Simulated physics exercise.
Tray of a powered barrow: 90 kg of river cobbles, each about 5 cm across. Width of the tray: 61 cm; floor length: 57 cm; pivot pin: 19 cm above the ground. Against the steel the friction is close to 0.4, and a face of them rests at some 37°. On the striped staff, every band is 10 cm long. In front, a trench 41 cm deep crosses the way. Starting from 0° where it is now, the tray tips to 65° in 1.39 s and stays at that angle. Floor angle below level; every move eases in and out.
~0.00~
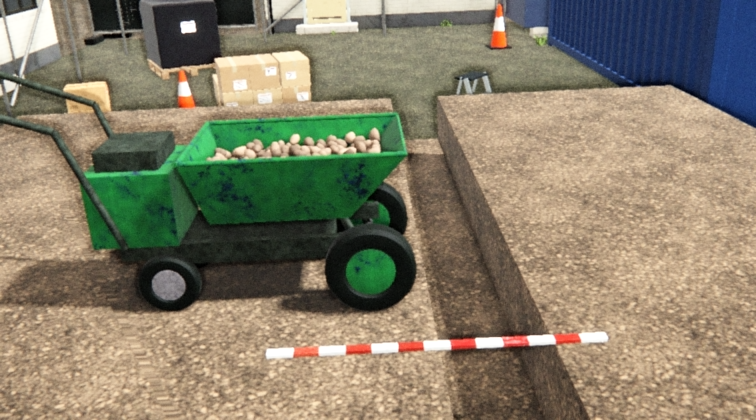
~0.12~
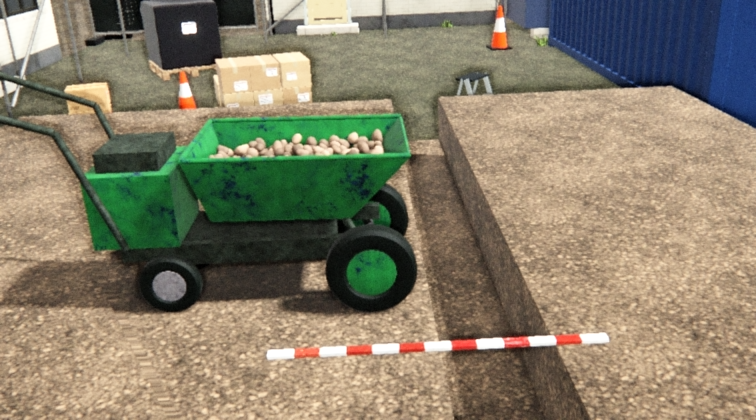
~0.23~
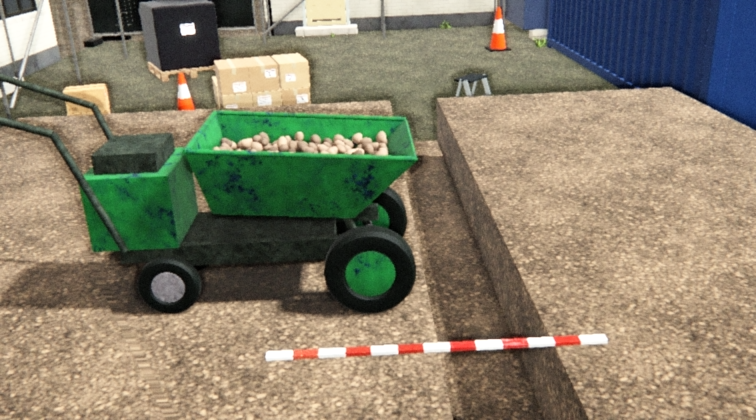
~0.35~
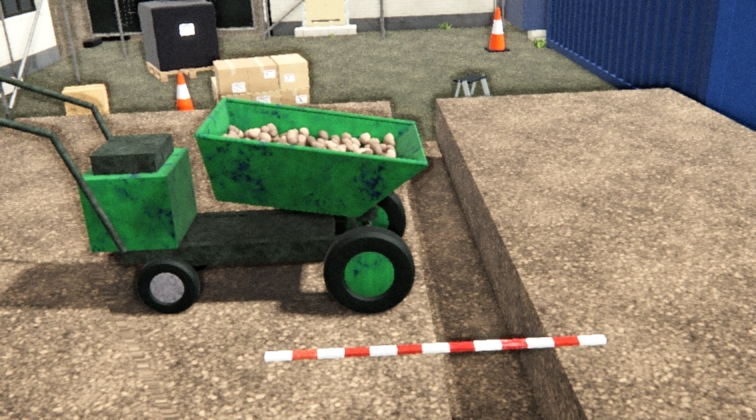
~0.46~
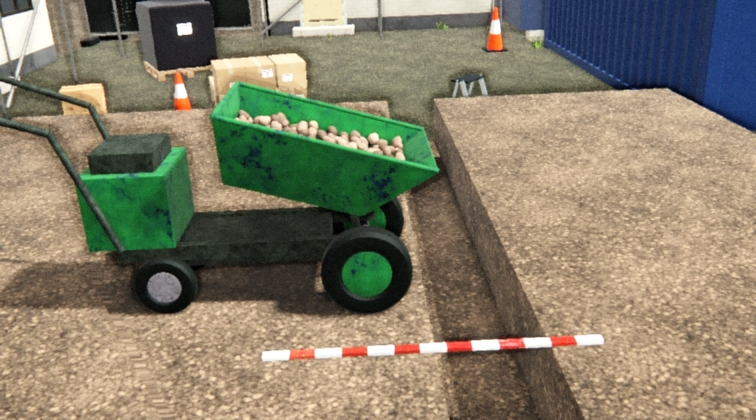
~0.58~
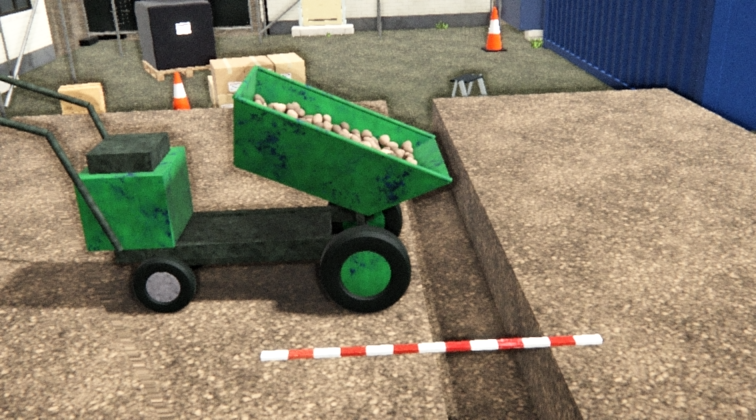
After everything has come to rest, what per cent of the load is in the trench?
I would say 54 percent.
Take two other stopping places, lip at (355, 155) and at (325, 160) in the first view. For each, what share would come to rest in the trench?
Roughly 95 in a hundred from the first, 100 in a hundred from the second.
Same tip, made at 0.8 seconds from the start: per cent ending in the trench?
In that case some 45 per cent.
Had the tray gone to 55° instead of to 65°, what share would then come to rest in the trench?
I'd guess some 45 in a hundred.
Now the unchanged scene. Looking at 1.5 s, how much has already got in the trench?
At that moment: Approx. 15 %.
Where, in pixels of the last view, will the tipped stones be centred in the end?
Somewhere near pixel (508, 331).
After 1.0 s the floor is at 55°; 100 % in the tray; the foremost stones are at (460, 201).
After 1.5 s the floor is at 65°; 70 % in the tray, 16 % in the trench, 14 % past the trench; the foremost stones are at (557, 263).
After 1.8 s the floor is at 65°; 33 % in the tray, 24 % in the trench, 42 % past the trench; the foremost stones are at (647, 274).
After 3.8 s the floor is at 65°; 0 % in the tray, 54 % in the trench, 46 % past the trench; the foremost stones are at (719, 271).
